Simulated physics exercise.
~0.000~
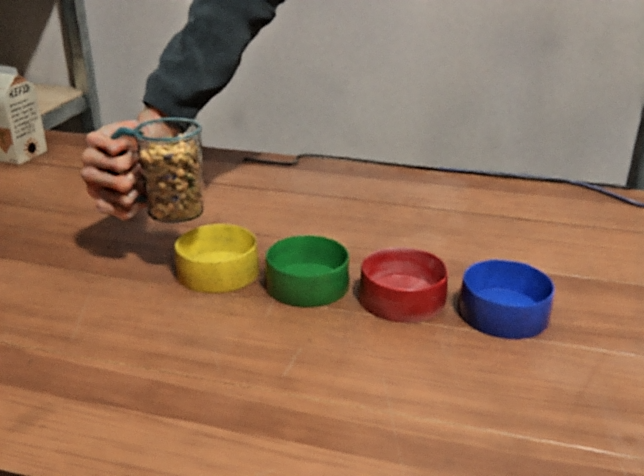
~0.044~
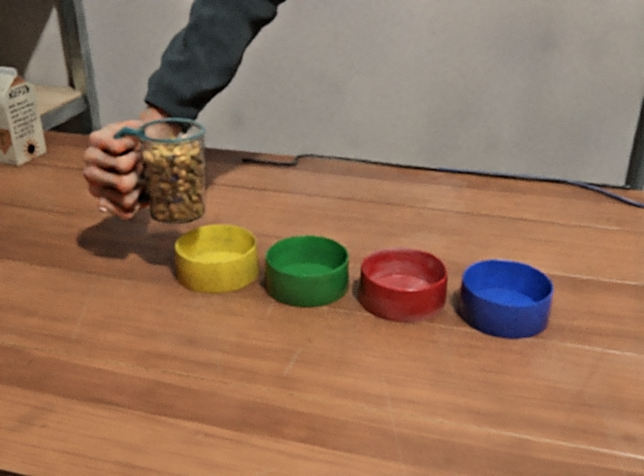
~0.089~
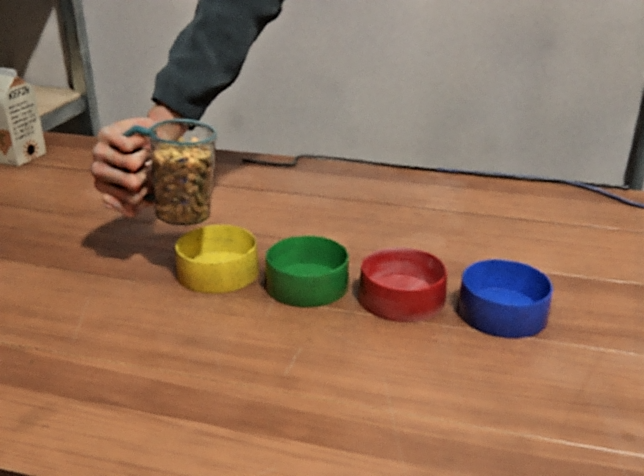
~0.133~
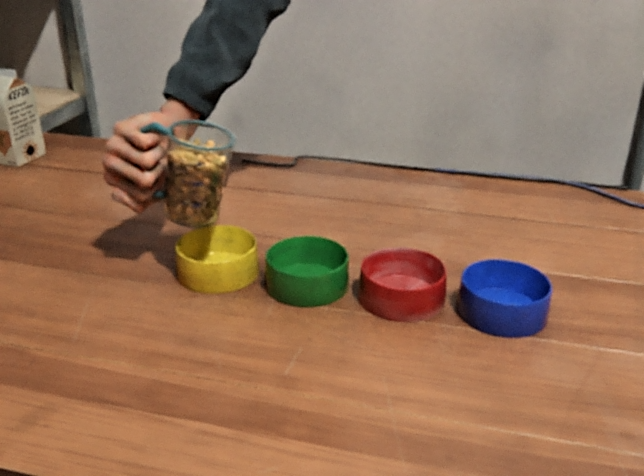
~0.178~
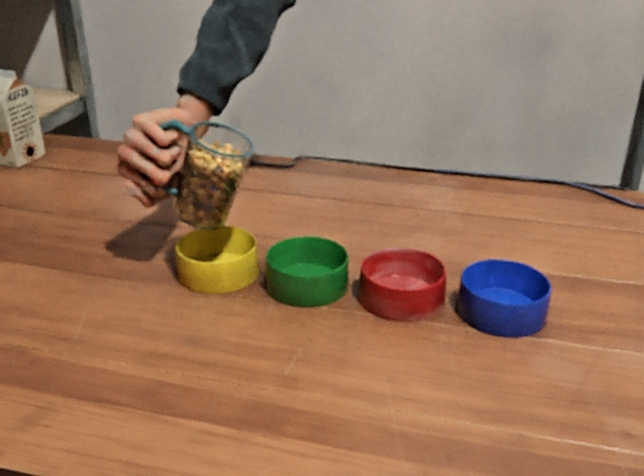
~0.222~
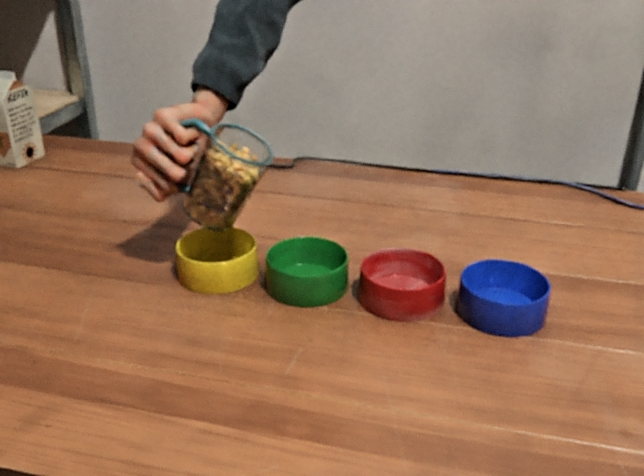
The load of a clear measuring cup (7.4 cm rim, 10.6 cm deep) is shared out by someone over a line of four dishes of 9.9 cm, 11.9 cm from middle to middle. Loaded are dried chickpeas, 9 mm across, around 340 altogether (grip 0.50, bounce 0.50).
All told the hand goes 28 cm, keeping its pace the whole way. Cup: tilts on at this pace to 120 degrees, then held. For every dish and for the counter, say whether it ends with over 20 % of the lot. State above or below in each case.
In each case: Red below, blue above, green below, yellow below, counter above.
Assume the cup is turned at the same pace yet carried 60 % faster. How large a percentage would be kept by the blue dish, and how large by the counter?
Shares - blue 30, counter 50.
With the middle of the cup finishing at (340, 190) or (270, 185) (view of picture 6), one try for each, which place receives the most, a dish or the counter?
Top receivers, in order: Red and green.
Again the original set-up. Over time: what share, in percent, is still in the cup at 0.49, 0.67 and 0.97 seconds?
Going in order, it reads 100, then 95, and finally 10 per cent.
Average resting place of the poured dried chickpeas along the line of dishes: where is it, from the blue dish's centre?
Roughly 4 cm to the left.
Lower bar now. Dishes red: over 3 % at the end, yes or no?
Red: True.
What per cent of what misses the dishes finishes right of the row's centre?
Near 100 percent ends up there.
Then, at 0.49 s, tilt 74 degrees; cup holds 100 %.
Then, at 0.67 s, tilt 104 degrees; cup holds 95 %, red 5 %.
After 0.97 s, tilt 120 degrees; cup holds 10 %, red 10 %, blue 35 %.
In the end, at 1.6 s, red 10 %, blue 40 %, green 0 %, yellow 0 %, counter 50 %.
